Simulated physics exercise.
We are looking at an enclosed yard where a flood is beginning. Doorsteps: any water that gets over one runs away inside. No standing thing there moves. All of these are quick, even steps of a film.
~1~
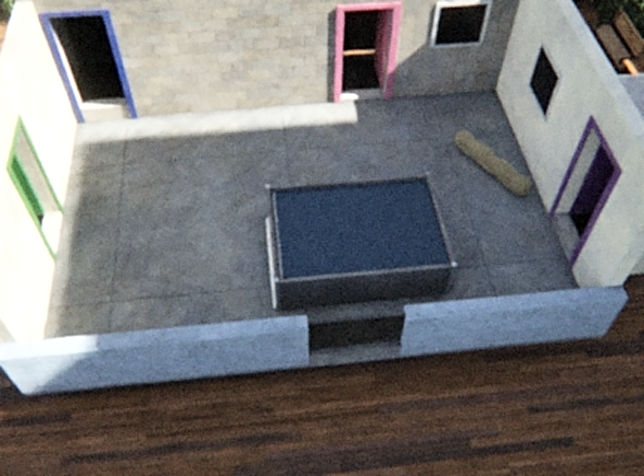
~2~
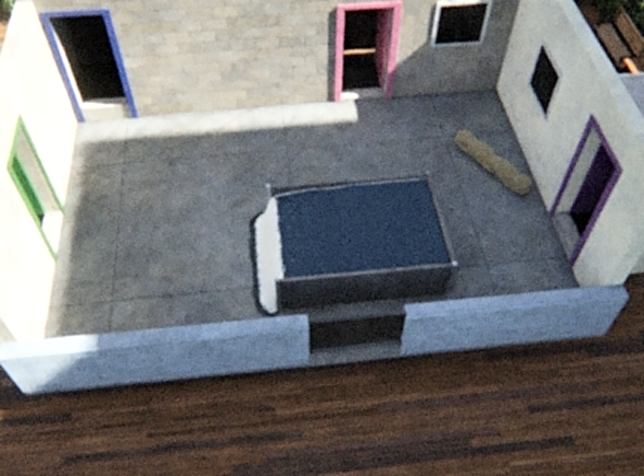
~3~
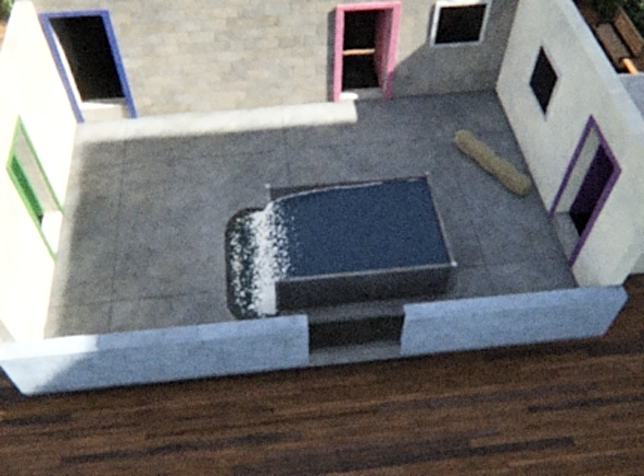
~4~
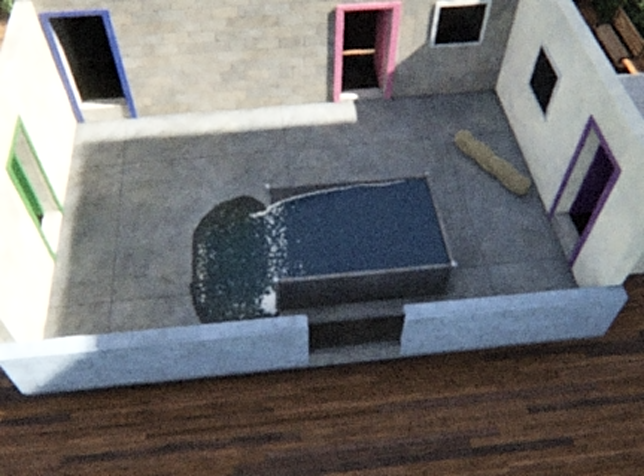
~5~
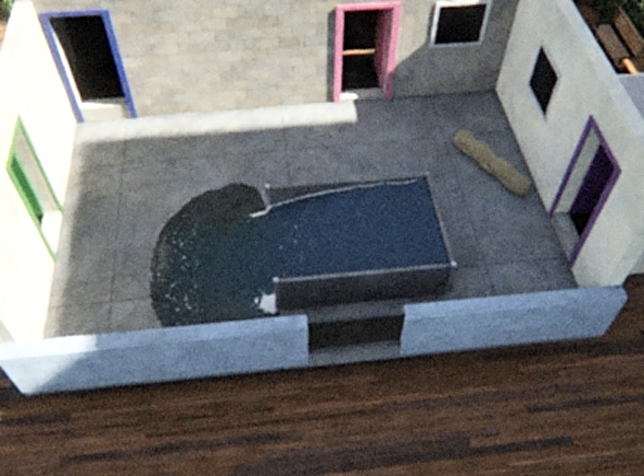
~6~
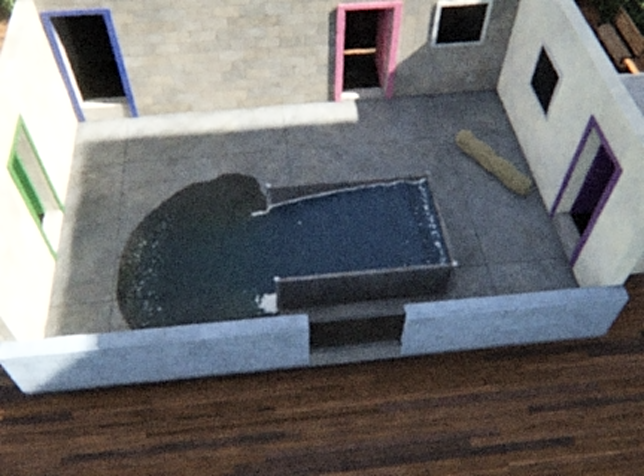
The clip opens on still, dark blue water in a rectangular tank inside a walled yard with coloured door surrounds. Water bursts from the tank's left side in a white, frothy sheet, then spreads leftward across the grey floor in a widening, rounded dark pool, while the yard stays still.
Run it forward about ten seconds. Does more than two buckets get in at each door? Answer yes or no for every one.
Purple door: No, green door: Yes, pink door: No, blue door: No.
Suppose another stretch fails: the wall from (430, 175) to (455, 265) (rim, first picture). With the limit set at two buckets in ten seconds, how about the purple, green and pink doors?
Result - purple door: Above the limit; green door: Below the limit; pink door: Above the limit.
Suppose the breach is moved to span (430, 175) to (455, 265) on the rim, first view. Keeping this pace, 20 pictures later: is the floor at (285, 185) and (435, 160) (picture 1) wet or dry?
Still dry and Soaked.
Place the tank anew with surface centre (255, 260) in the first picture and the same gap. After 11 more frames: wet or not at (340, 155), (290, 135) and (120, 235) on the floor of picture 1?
Spared, spared, hit.
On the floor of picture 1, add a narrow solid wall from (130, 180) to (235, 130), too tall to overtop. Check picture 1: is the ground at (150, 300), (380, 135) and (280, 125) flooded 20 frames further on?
Results in order: Swamped / bone-dry / bone-dry.
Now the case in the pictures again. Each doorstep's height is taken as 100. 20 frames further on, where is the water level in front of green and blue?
I'd put it at close to 210 and 80 per cent.
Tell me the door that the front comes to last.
Answer - the purple one.
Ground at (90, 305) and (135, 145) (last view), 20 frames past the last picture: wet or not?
So I'd put them as swamped and swamped.
A moment on, water covers 35 % of the floor; the purple door not reached, the green door under two buckets in, the pink door not reached, the blue door not reached.
Next, water covers 40 % of the floor; the purple door not reached, the green door over two buckets in, the pink door not reached, the blue door not reached.
Then, water covers 40 % of the floor; the purple door not reached, the green door far over two buckets in, the pink door not reached, the blue door wet at the sill, nothing in.
Later, water covers 70 % of the floor; the purple door not reached, the green door far over two buckets in, the pink door wet at the sill, nothing in, the blue door wet at the sill, nothing in.
In the end, water covers 95 % of the floor; the purple door wet at the sill, nothing in, the green door far over two buckets in, the pink door wet at the sill, nothing in, the blue door wet at the sill, nothing in.
